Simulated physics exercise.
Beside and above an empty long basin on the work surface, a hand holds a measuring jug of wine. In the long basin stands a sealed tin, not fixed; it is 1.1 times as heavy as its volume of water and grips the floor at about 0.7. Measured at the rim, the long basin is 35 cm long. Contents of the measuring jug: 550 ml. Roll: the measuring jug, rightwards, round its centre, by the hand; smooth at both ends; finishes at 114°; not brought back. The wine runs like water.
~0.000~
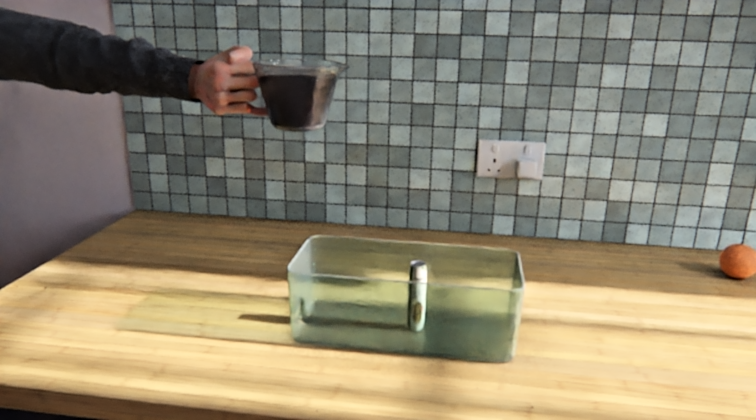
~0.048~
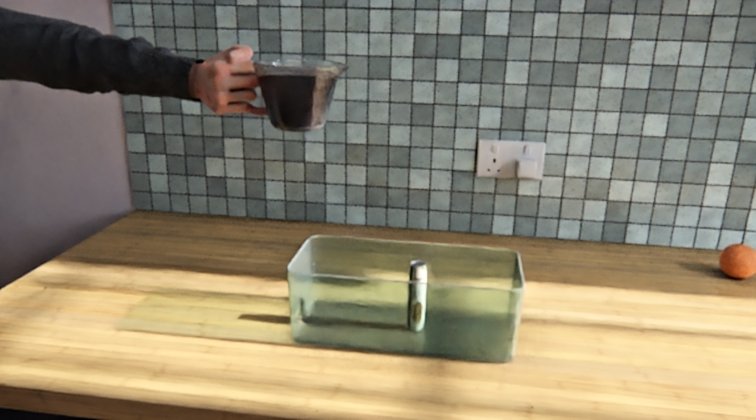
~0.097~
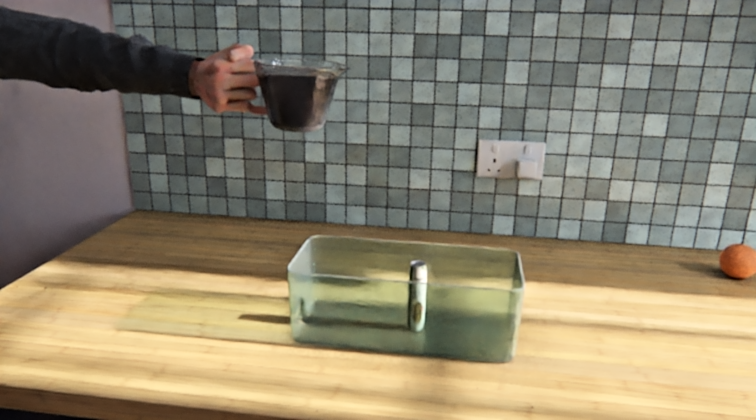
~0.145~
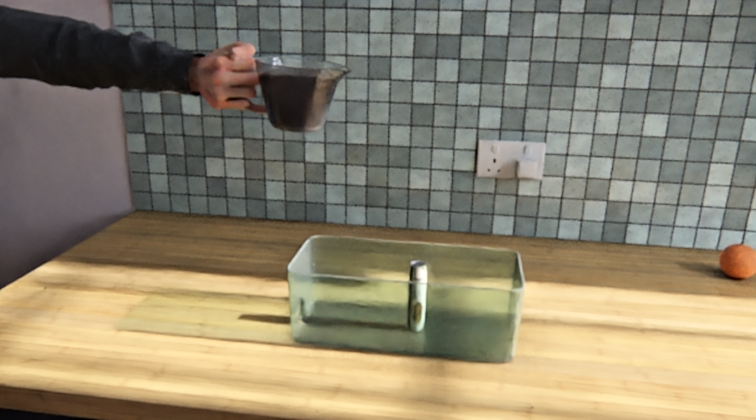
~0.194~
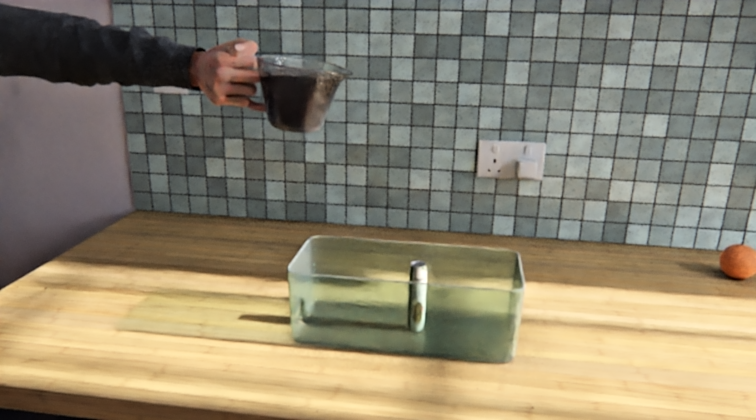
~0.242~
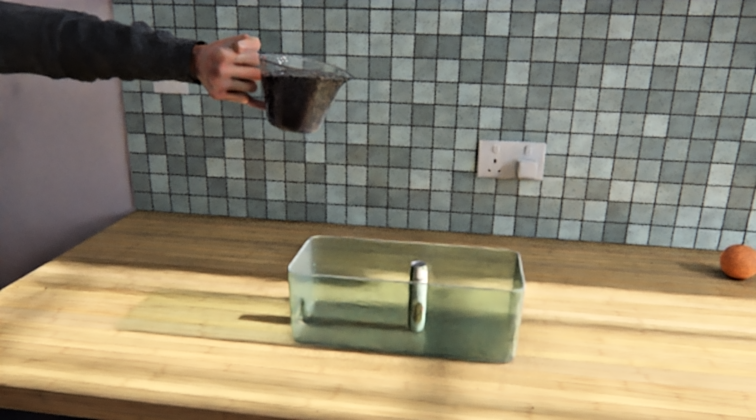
A hand reaching in from the left holds a clear measuring jug of dark liquid level above a wooden work surface, over a long, clear basin with a small tin inside. Then the hand slowly tilts the jug slightly to the right, its pouring edge dipping a little.
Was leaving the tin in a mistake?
Yes, it gets knocked over.
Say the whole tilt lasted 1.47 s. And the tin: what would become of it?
With that tilt, the tin tips.
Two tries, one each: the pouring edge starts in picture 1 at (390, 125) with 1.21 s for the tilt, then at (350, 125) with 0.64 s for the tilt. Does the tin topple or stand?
Trial 1 - tin tips; trial 2 - tin stays standing.
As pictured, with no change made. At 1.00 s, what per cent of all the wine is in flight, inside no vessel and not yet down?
Near 18 in a hundred.
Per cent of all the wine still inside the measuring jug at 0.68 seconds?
56 %.
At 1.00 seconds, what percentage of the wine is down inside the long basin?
Around 78 in a hundred.
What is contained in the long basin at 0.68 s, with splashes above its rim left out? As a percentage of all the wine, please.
Roughly 9 per cent.
After 0.68 s the tilt is 68° and 55 per cent is still to pour; the tin stands where it began.
After 1.00 s the tilt is 106° and 3 per cent is still to pour; the tin leans 44°.
After 1.34 s the tilt is 114° and 0 per cent is still to pour; the tin lies on its side.
After 1.71 s the tilt is 114° and 0 per cent is still to pour; the tin lies on its side.
In the end the tin lies on its side.
